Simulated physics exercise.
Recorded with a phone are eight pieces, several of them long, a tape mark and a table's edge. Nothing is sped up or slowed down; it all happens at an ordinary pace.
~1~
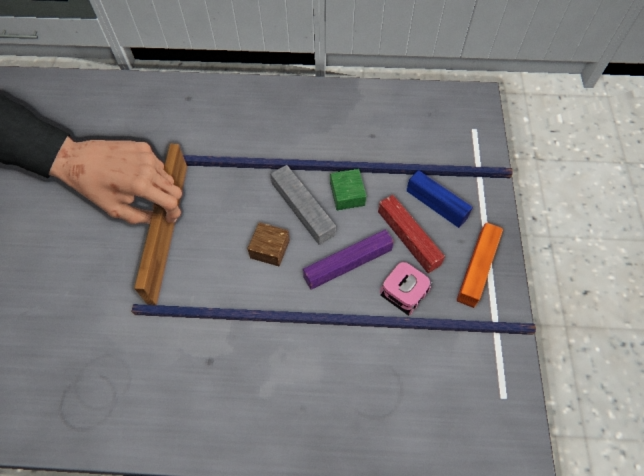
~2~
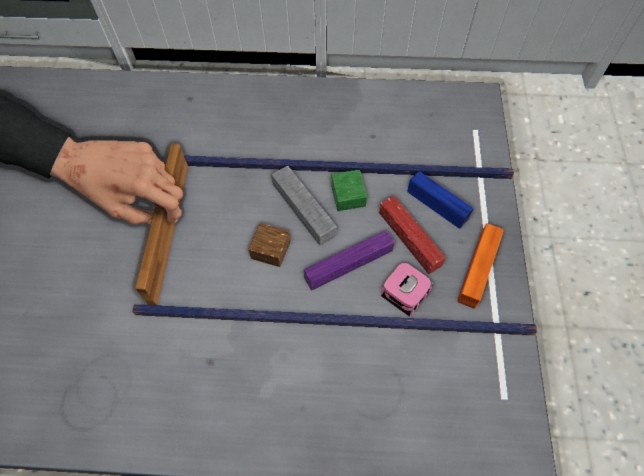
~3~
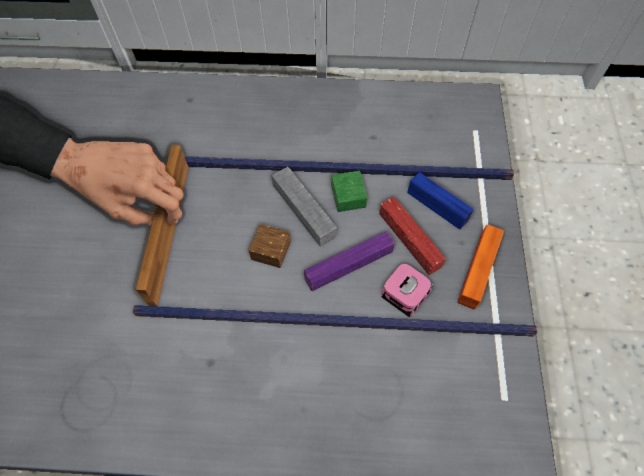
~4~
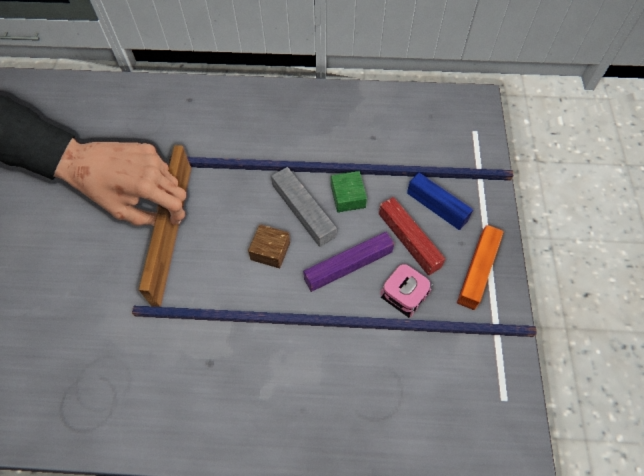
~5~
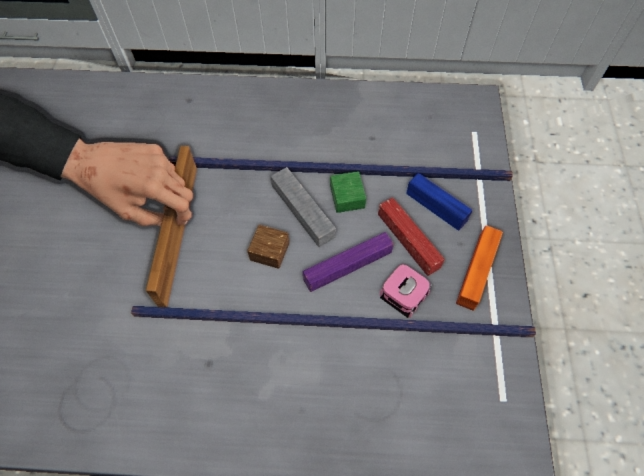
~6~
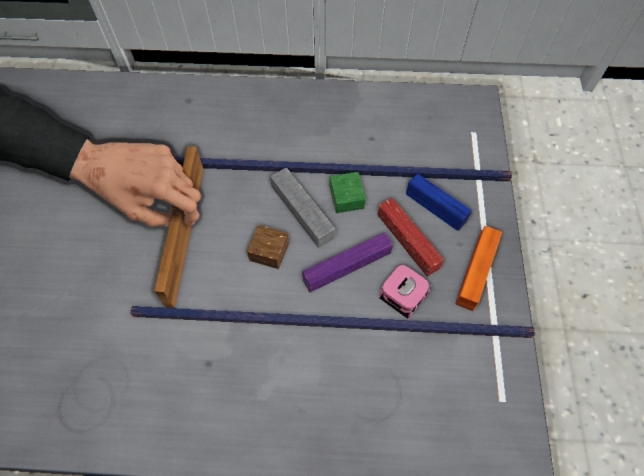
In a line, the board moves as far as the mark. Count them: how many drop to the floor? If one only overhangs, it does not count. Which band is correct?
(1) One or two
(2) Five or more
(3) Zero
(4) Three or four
Five or more.
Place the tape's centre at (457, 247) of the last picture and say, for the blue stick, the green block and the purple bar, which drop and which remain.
Blue stick - goes down, green block - stays in place, purple bar - stays in place.
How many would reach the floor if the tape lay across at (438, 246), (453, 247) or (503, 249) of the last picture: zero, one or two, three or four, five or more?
The counts for the three tapes are just one or two, 3 or 4 and at least five.
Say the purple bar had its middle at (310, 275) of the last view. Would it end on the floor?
Then it tumbles off.
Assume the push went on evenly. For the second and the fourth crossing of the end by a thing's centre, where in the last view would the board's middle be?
The middle sits near (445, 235) at the first moment and near (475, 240) at the second.
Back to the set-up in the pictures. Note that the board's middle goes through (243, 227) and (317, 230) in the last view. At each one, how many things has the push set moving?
Counts: 0 / 4.
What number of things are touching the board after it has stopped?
My count gives 2.
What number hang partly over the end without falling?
The answer comes to 1.
Early on, none off yet; orange stick at rest near (479, 267); blue stick at rest near (438, 202); red bar at rest near (409, 236).
A while later, none off yet; orange stick at rest near (479, 267); blue stick moving near (442, 200); red bar travelled a little near (431, 234).
Further along, none off yet; orange stick leaning a little near (547, 281); blue stick travelled about its own width near (508, 203); red bar travelled about its own width near (512, 238).
Finally, the number that fall off is five or more; lost, green block, purple bar, pink case, red bar, blue stick and orange stick.
